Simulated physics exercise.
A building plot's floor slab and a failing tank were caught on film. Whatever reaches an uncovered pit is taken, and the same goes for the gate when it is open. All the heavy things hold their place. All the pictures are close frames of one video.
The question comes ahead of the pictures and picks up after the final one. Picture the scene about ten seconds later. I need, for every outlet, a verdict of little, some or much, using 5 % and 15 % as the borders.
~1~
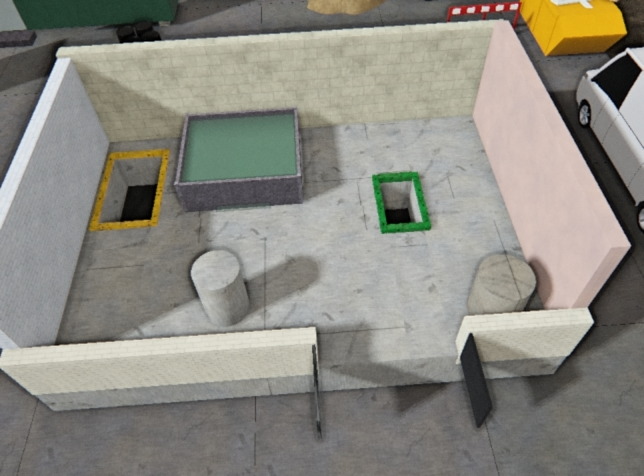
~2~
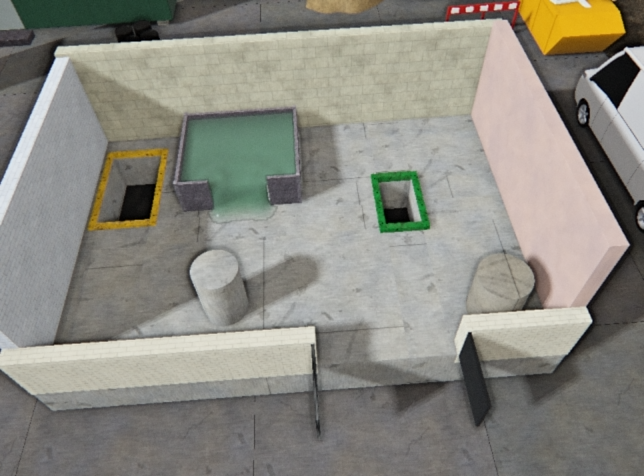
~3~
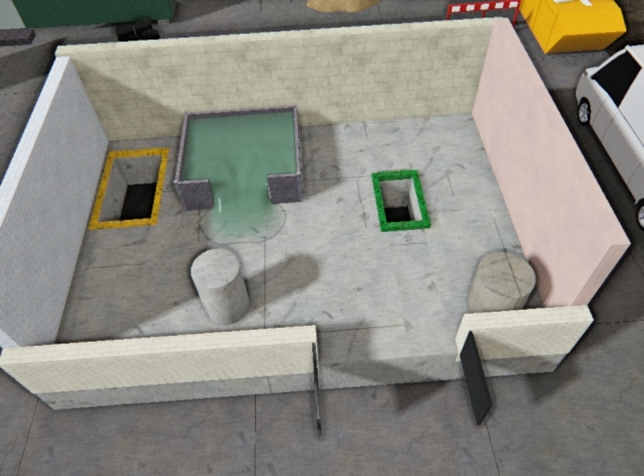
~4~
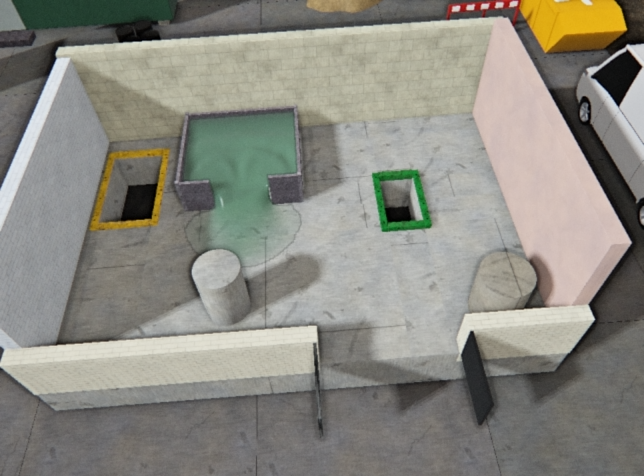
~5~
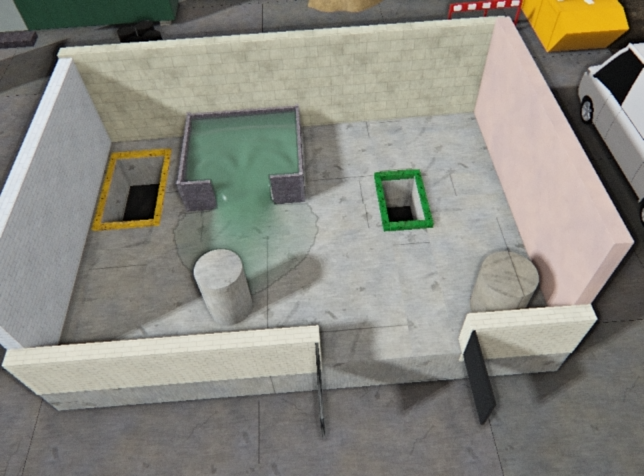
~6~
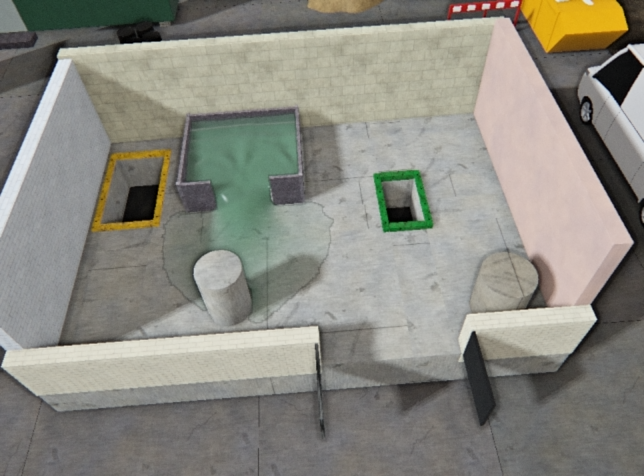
Verdicts: Gate, much; yellow pit, some; green pit, little.
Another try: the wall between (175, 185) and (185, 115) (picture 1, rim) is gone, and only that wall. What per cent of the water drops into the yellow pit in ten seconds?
Yellow 75 %.
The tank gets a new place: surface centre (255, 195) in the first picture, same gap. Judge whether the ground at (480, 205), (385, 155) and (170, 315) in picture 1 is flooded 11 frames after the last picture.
Well, first one stays dry, second one stays dry, third one got wet.
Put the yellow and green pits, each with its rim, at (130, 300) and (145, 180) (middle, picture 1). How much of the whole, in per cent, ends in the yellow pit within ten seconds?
Out of every hundred parts, the yellow pit gets 30.
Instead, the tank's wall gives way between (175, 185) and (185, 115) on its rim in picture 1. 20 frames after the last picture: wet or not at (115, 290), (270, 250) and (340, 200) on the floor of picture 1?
Note, points one to three: Reached and soaked / unreached / unreached.
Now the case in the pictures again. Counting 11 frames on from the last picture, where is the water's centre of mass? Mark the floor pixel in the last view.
It is around (237, 222).
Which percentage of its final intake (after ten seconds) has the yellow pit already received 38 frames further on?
Roughly 55 per cent.
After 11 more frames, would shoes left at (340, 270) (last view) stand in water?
By then it's swamped.
A moment on, water covers 30 % of the floor; the gate 0 %, the yellow pit 0 %, the green pit 0 %.
Next, water covers 40 % of the floor; the gate 3 %, the yellow pit 0 %, the green pit 0 %.
Then, water covers 45 % of the floor; the gate 11 %, the yellow pit 0 %, the green pit 0 %.
Later, water covers 55 % of the floor; the gate 19 %, the yellow pit 5 %, the green pit 0 %.
In the end, water covers 65 % of the floor; the gate 28 %, the yellow pit 9 %, the green pit 0 %.
